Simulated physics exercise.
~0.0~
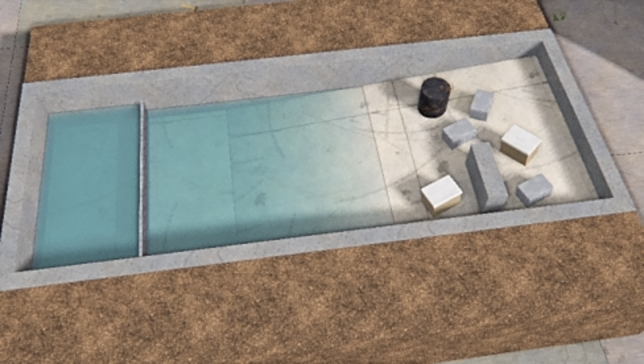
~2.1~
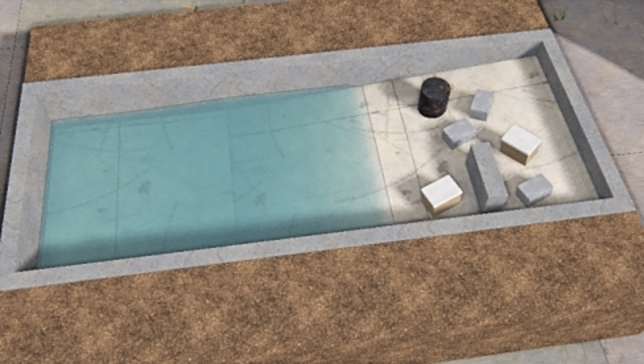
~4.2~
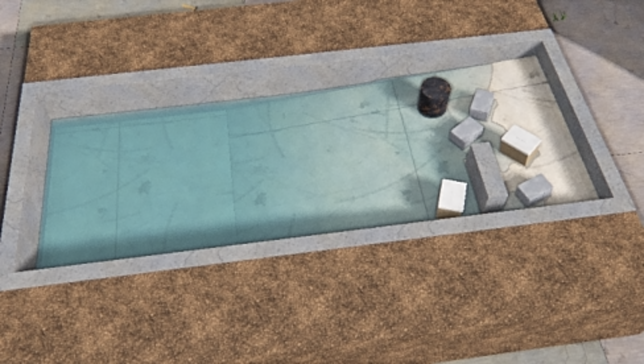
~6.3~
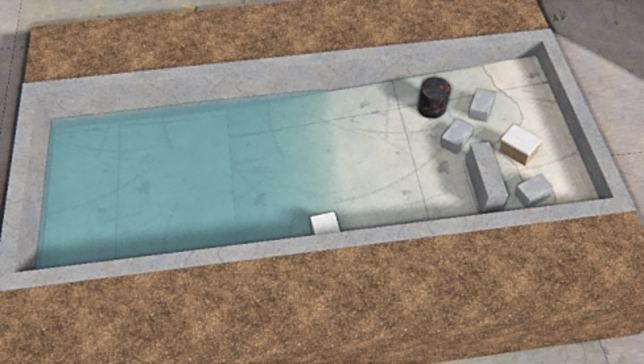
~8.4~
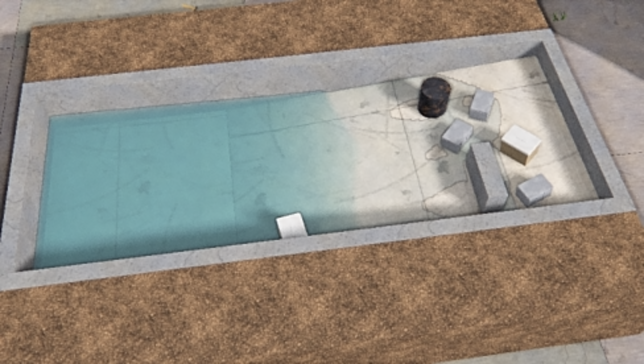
Teal water surging right across a concrete basin as its divider vanishes, then drawing back left, carrying one white block with it.
